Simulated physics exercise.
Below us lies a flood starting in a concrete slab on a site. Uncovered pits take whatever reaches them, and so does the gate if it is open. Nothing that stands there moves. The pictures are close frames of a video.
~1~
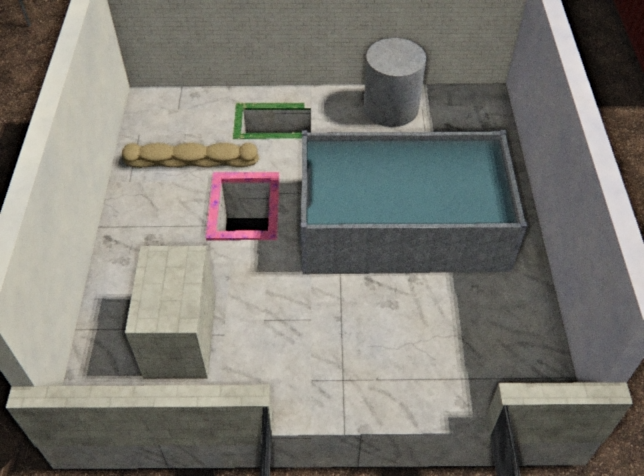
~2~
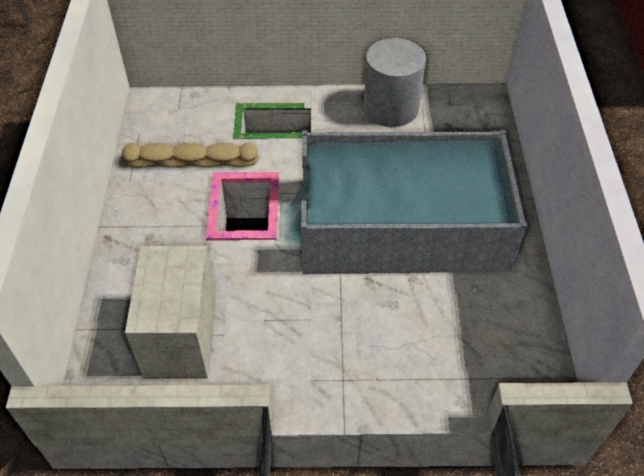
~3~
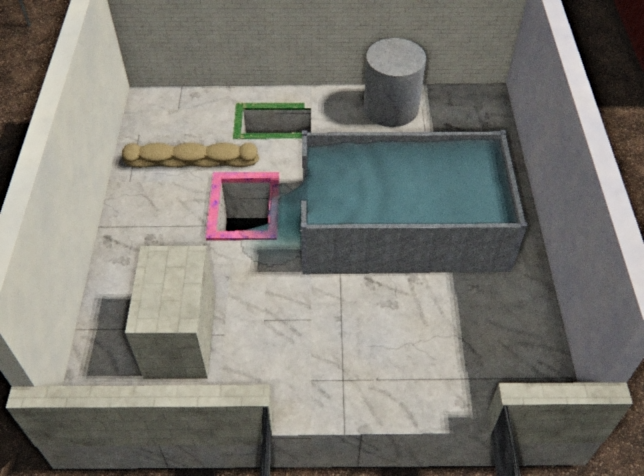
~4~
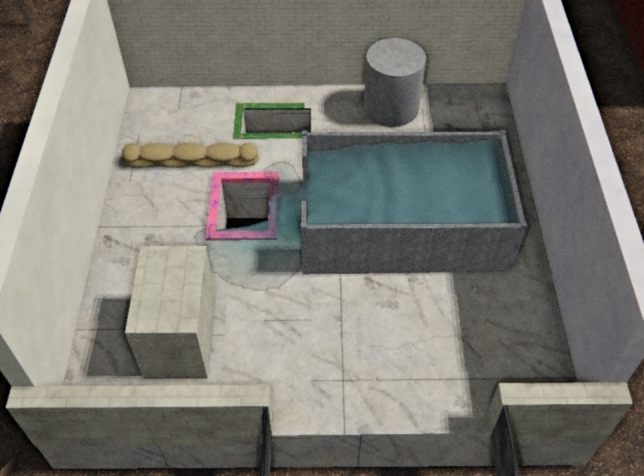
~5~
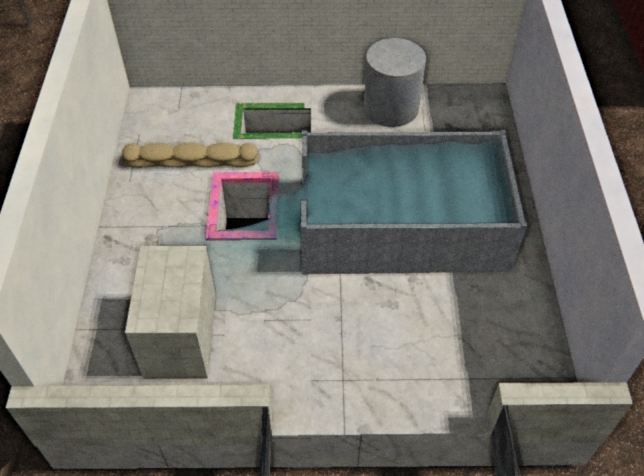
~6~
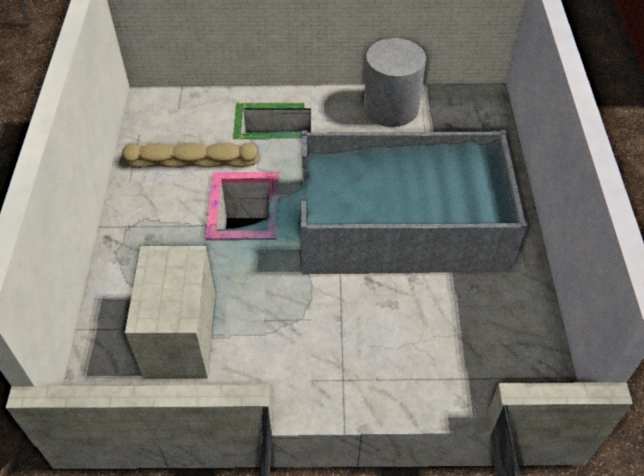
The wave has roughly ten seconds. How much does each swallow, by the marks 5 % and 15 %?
One by one: The gate takes not even 5 %; the green pit takes not even 5 %; the pink pit takes above 15 %.
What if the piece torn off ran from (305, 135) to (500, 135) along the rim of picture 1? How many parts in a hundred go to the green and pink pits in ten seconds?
Roughly, in per cent: Green 50, pink 2.
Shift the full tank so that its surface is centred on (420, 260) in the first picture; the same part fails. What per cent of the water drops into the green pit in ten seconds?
Roughly, in per cent: Green 6.
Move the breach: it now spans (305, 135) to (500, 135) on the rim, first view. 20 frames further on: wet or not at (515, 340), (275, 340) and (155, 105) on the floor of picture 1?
One after the other: Flooded, not flooded, covered.
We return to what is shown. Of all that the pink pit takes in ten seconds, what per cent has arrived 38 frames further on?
I make it 85 per cent.
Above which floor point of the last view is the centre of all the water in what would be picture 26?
Close to (329, 241).
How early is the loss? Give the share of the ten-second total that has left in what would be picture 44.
I make it 80 per cent.
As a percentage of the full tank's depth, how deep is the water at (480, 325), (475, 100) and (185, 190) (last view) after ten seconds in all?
In that order: 4, 0 and 6 per cent.
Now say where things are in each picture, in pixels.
The first picture shows still water in the tank at (408, 182).
In the second picture, water pours out at (307, 208) and has run to (290, 249).
In the third picture, water pours out at (307, 210) and has run to (245, 233).
In the fourth picture, the front is at (208, 250), out from the gap at (307, 211).
In the fifth picture, water pours out at (307, 211) and has run to a hidden place.
In the sixth picture, water pours out at (307, 210) and has run to (125, 254).
A moment on, water covers 15 % of the floor; the gate 0 %, the green pit 0 %, the pink pit 15 %.
Next, water covers 25 % of the floor; the gate 0 %, the green pit 1 %, the pink pit 24 %.
Then, water covers 35 % of the floor; the gate 0 %, the green pit 1 %, the pink pit 33 %.
Later, water covers 60 % of the floor; the gate 1 %, the green pit 1 %, the pink pit 44 %.
In the end, water covers 75 % of the floor; the gate 2 %, the green pit 3 %, the pink pit 52 %.
